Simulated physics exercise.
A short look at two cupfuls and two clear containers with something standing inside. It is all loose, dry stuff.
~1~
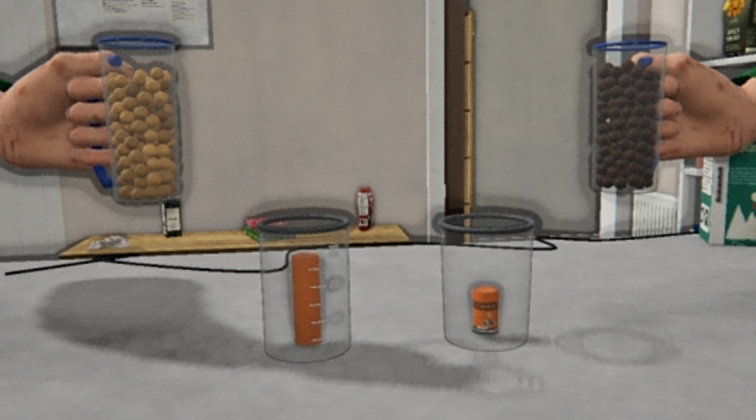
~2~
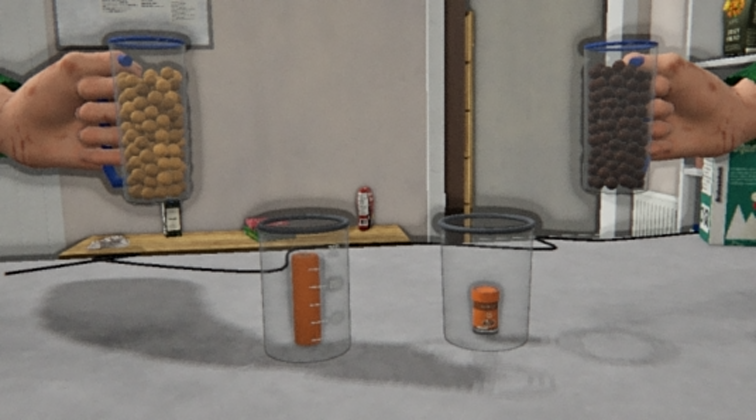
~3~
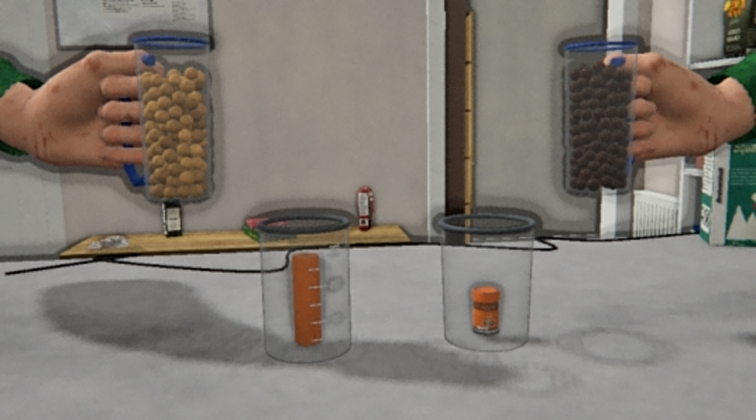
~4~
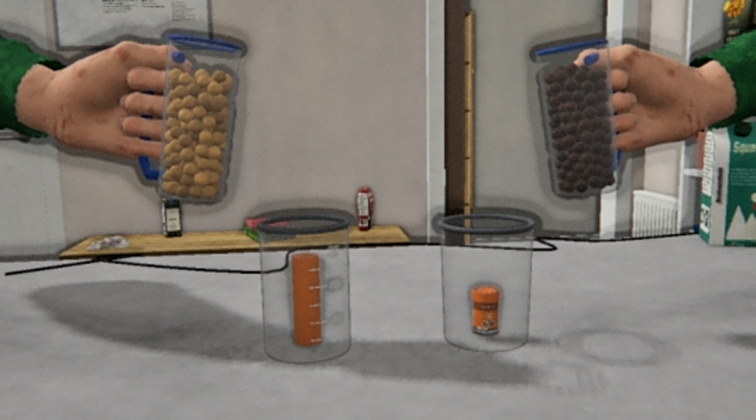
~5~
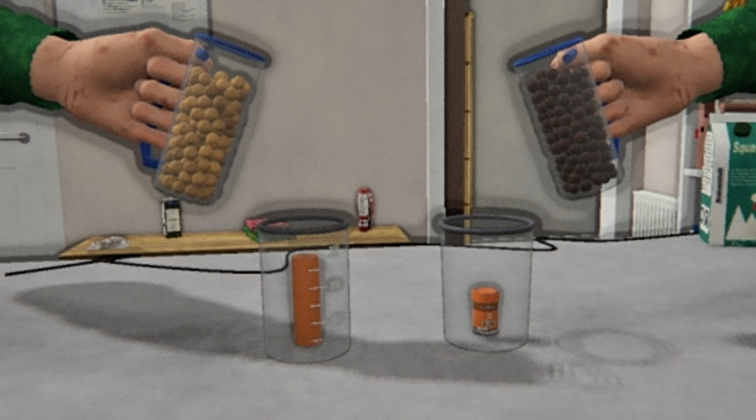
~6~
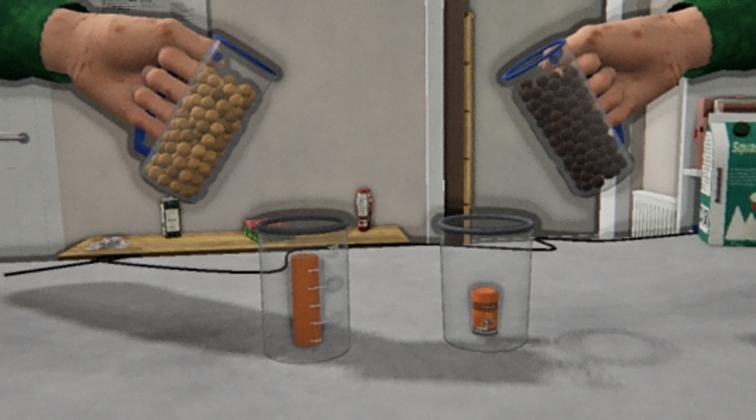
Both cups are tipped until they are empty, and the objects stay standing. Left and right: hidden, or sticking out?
Left thing still sticks out, right thing gets buried.
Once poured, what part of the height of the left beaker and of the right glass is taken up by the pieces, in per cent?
Near 55 on the left, 65 on the right.
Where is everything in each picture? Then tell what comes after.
The first frame shows small roll in the left beaker at (306, 299), reaching well over half way up; left cup at (143, 122), nearly full of round wooden beads; small tin in the right glass at (486, 310), reaching about a third of the way up; right cup at (627, 119), nearly full of chocolate balls.
The second frame shows left cup at (153, 122), upright; right cup at (618, 119), upright.
The third frame shows left cup at (176, 122), upright; right cup at (599, 120), upright.
The fourth frame shows left cup at (198, 122), tipped 8°; right cup at (580, 120), tipped 8°.
The fifth frame shows left cup at (208, 122), tipped 21°; right cup at (571, 121), tipped 21°.
The sixth frame shows small roll in the left beaker at (306, 299); left cup at (207, 122), tipped 33°; small tin in the right glass at (485, 311); right cup at (570, 121), tipped 33°.
Then, 0.49 s past the last view, left beaker empty, all of its cupful still in the cup; right glass empty, all of its cupful still in the cup.
Then, 0.92 s past the last view, left beaker nearly empty, about two thirds of its cupful still in the cup, one piece on the counter; right glass nearly empty, about two thirds of its cupful still in the cup.
Then, 1.29 s past the last view, left beaker half full, none of its cupful still in the cup, a few pieces on the counter; right glass half full, none of its cupful still in the cup.
Finally, left beaker half full (surface near (305, 278)), a few pieces on the counter; right glass two thirds full (surface near (485, 263)), nothing beside it; the left thing is still showing; the right thing is covered.
